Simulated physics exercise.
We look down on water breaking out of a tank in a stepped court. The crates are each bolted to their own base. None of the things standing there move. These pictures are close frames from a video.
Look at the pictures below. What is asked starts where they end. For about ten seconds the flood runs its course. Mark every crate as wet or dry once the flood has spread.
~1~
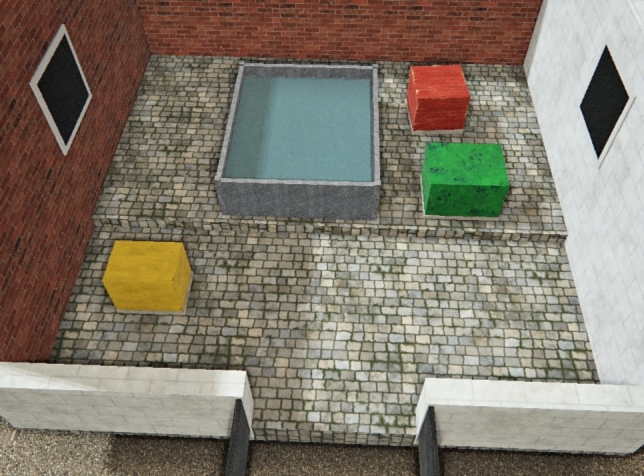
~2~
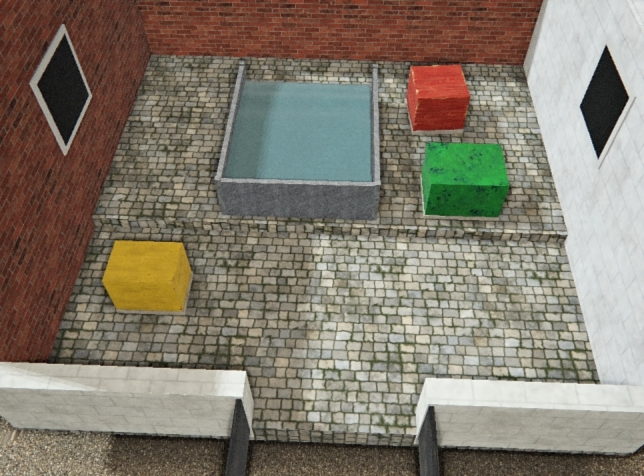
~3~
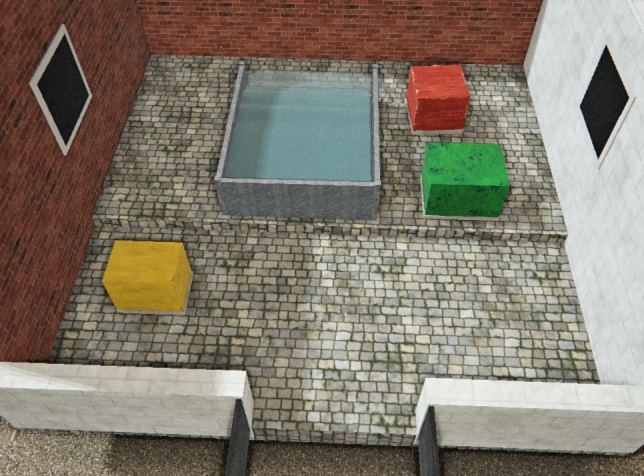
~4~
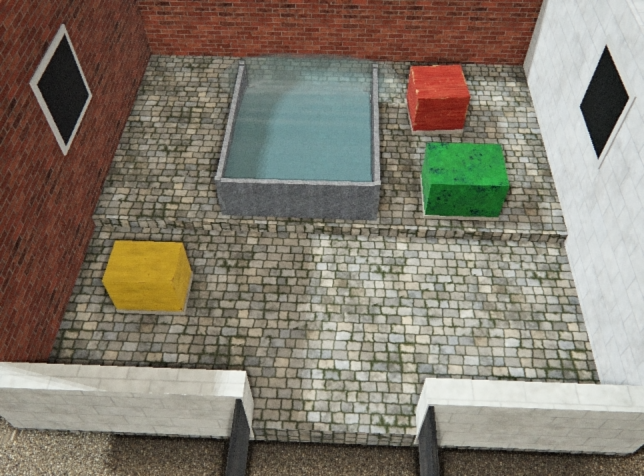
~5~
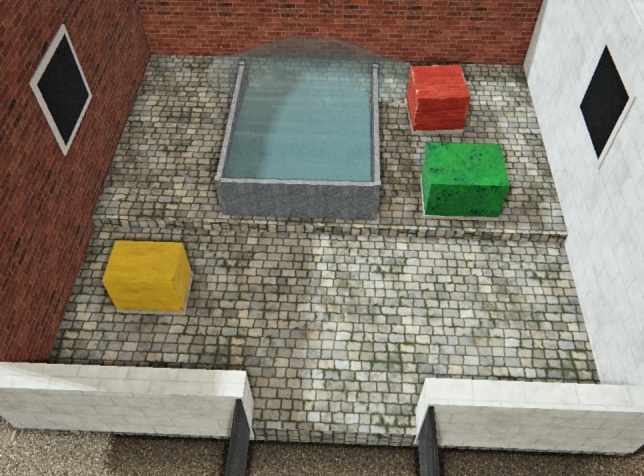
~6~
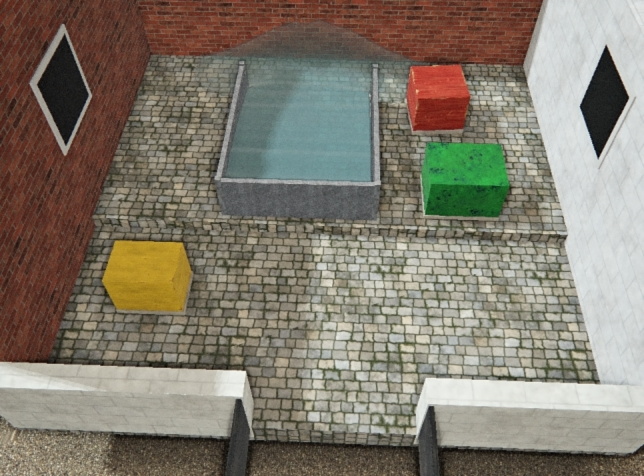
Green crate: Wet, red crate: Wet, yellow crate: Wet.
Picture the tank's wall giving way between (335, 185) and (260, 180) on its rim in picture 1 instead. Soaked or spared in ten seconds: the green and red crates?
The green crate is not reached, the red crate is not reached.
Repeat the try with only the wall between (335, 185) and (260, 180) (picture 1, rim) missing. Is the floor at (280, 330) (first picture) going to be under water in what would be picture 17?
Pretty sure it's in a puddle at that location.
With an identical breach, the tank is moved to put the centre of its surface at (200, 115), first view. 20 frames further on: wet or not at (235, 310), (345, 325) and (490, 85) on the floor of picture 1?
First unwetted; next unwetted; last drenched.
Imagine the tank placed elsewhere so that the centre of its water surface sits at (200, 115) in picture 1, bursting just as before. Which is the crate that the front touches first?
The red one comes first.
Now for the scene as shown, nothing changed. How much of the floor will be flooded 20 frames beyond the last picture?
Roughly 55 percent, I'd say.
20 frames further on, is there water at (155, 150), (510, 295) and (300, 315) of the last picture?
Result by point, in sequence: Waterlogged, then waterlogged, then unwetted.
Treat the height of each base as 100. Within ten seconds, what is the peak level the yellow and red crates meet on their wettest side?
The first reaches around 250 in a hundred, the second around 250.
A moment on, water covers 15 % of the floor; the green crate not reached, the red crate water round its plinth, the yellow crate not reached.
Next, water covers 25 % of the floor; the green crate not reached, the red crate water round its plinth, the yellow crate not reached.
Then, water covers 55 % of the floor; the green crate water round its plinth, the red crate water round its plinth, the yellow crate water round its plinth.
Later, water covers 90 % of the floor; the green crate water round its plinth, the red crate water round its plinth, the yellow crate water round its plinth.
In the end, water covers 100 % of the floor; the green crate was topped, the red crate was topped, the yellow crate was topped.
